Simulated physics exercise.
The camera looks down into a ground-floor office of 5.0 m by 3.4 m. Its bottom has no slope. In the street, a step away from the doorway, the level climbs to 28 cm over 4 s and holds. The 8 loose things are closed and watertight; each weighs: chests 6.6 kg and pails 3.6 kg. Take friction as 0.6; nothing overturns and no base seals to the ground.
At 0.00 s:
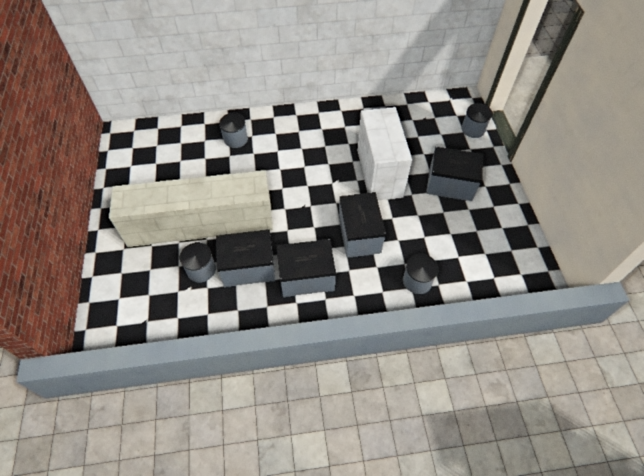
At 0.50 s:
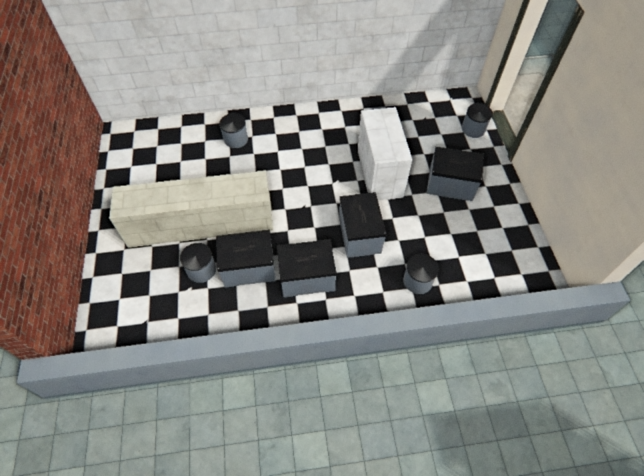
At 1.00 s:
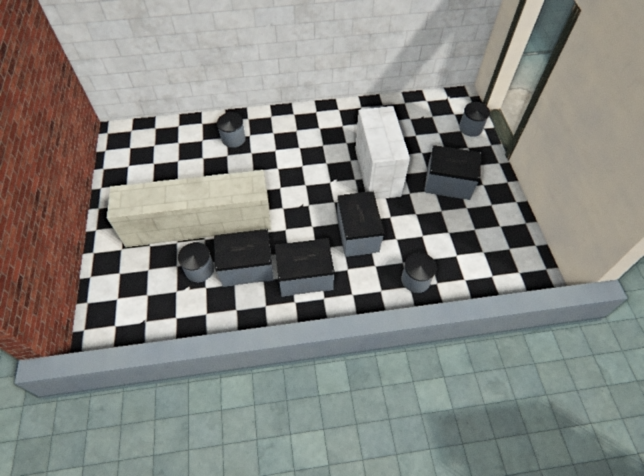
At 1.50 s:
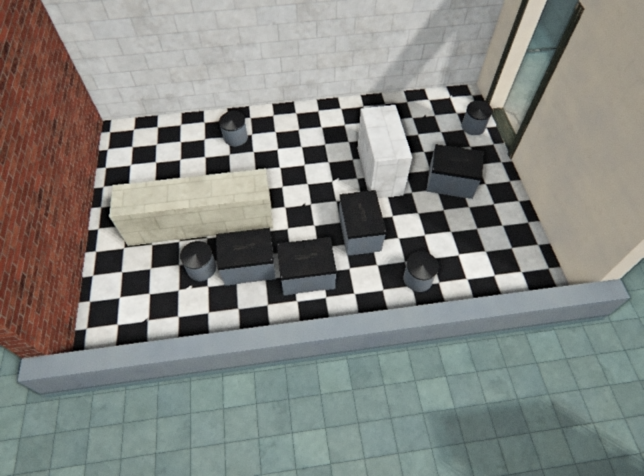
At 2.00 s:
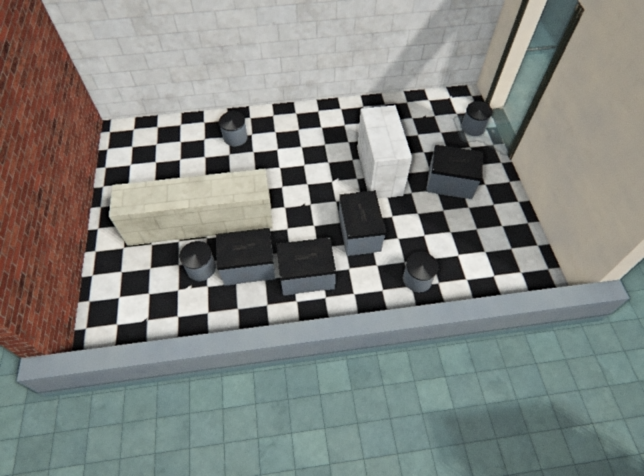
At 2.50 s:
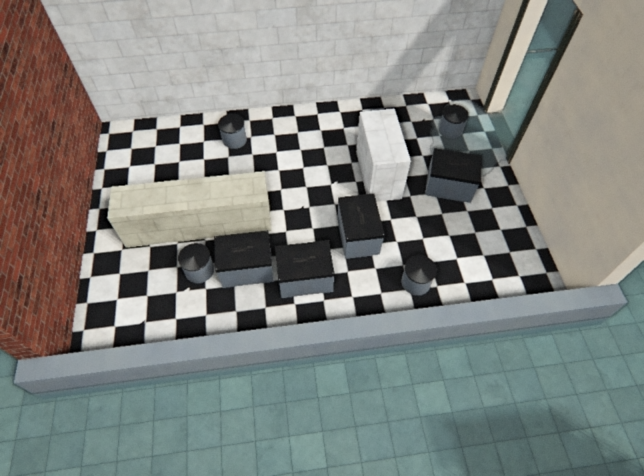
A small ground-floor room with a black-and-white checkered floor, between a red brick wall at left and a beige wall with a doorway at right, is seen from above. A long cream block, a white block, four dark chests and four dark pails stand about. Greenish water covers the paving outside, then enters the doorway, and the nearest pail shifts slightly left.
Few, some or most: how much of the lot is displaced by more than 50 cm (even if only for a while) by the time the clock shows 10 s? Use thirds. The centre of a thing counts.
Share: One to two thirds.
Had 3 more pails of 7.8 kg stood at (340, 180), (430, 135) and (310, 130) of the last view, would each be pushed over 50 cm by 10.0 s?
In turn: Less, more, past it.
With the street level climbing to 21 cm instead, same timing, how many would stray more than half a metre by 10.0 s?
Then 4.
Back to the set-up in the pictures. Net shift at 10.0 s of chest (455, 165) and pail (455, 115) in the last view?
In turn: 20 cm, 450 cm.
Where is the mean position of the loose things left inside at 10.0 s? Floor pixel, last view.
Near (253, 256).
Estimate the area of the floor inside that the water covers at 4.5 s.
Some 6.0 m2.
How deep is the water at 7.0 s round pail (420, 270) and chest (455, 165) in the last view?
Roughly 7 and 7 cm.
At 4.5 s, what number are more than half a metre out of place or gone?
I count 2.
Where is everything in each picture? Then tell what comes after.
The first frame shows a pail at (480, 112), on the bottom; a chest at (458, 163), on the bottom; water covers 0.0 m2; 0 of 8 have shifted.
The second frame shows a pail at (480, 112) rests on the ground; a chest at (459, 163) rests on the ground; 0.0 m2 under water; 0 of 8 have shifted.
The third frame shows a pail at (477, 111) rests on the ground; a chest at (456, 162) rests on the ground; 0.0 m2 under water; 0 of 8 have shifted.
The fourth frame shows a pail at (480, 110), on the bottom; a chest at (458, 161), on the bottom; 0.0 m2 under water; 0 of 8 have shifted.
The fifth frame shows a pail at (480, 110) rests on the ground; a chest at (458, 161), on the bottom; water covers 0.1 m2; 0 of 8 have shifted.
The sixth frame shows a pail at (456, 113) rests on the ground, 28 cm from its start; a chest at (457, 165), on the bottom; water covers 0.7 m2; 1 of 8 have shifted.
After 3.5 s 1 of 8 are over 50 cm from their spots; 0 afloat.
After 4.5 s 2 of 8 are over 50 cm from their spots; 1 afloat.
After 7.0 s 4 of 8 are over 50 cm from their spots; 4 afloat.
After 10.0 s 3 of 8 are over 50 cm from their spots, and 4 have been at some point; 7 afloat.
